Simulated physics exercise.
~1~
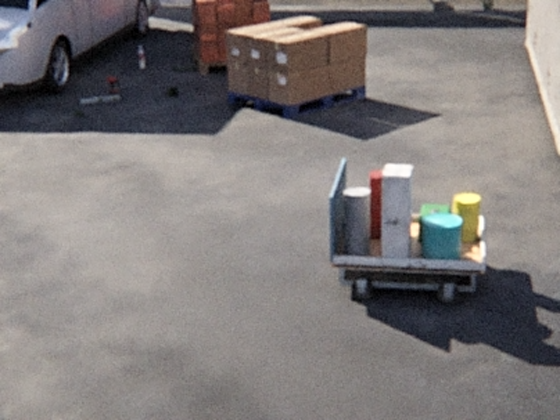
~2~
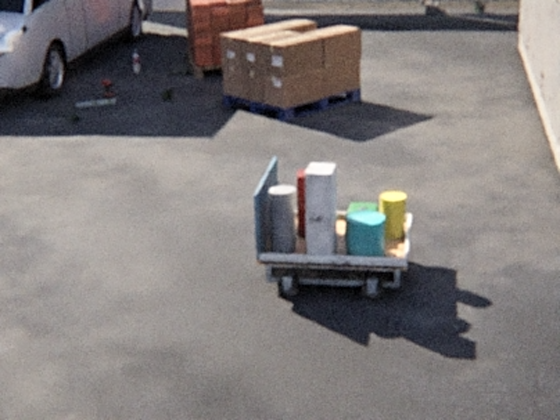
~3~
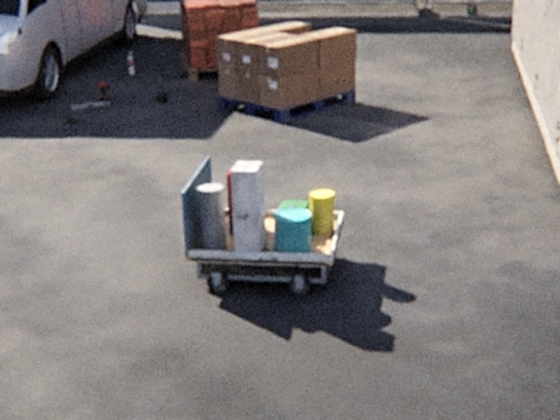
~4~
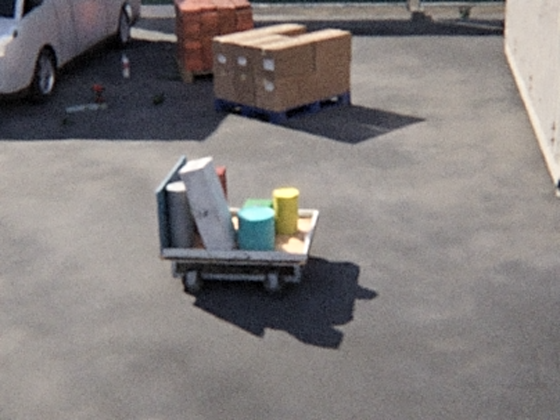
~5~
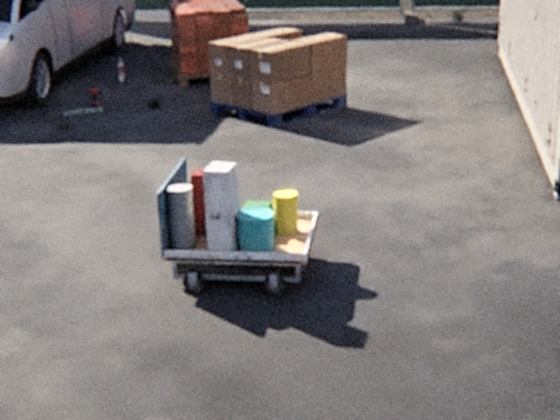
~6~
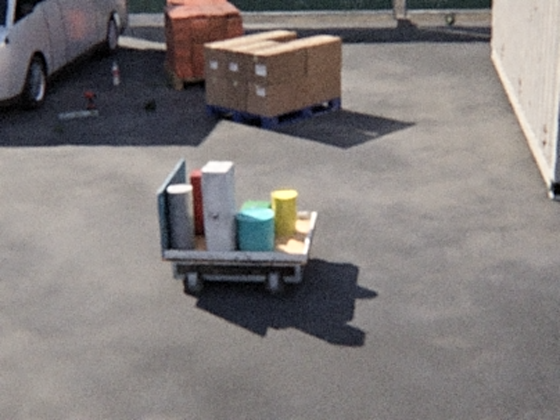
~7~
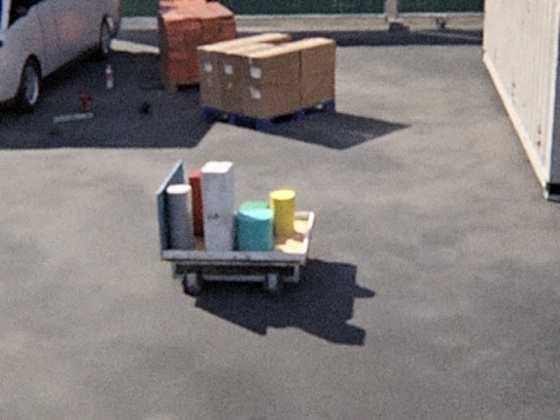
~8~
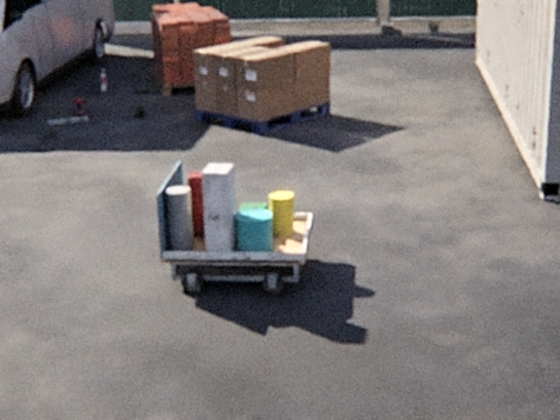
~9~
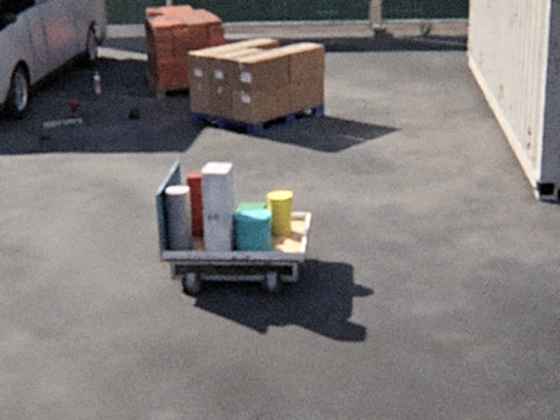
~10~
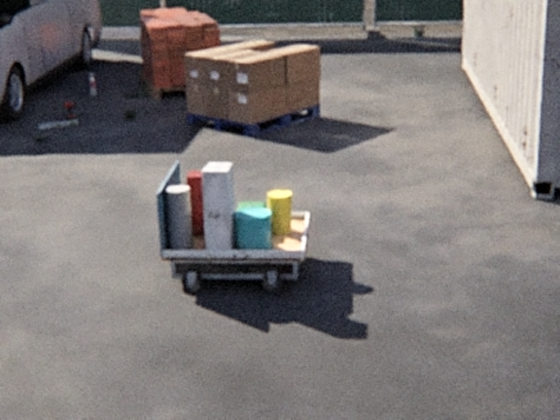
At the start, a flat cart with a tall board at its left end carries a white box, a red box, a grey canister, a turquoise pail, a green toolbox and a yellow canister across a paved yard. It rolls steadily left, past stacked cartons and a parked vehicle in the background, with its load upright. Then the cart comes to a halt, and the tall white box tips left toward the board and the grey canister. It rocks back upright without falling. The cart stays still while the view drifts slightly, and everything, including the red box, ends on the deck.
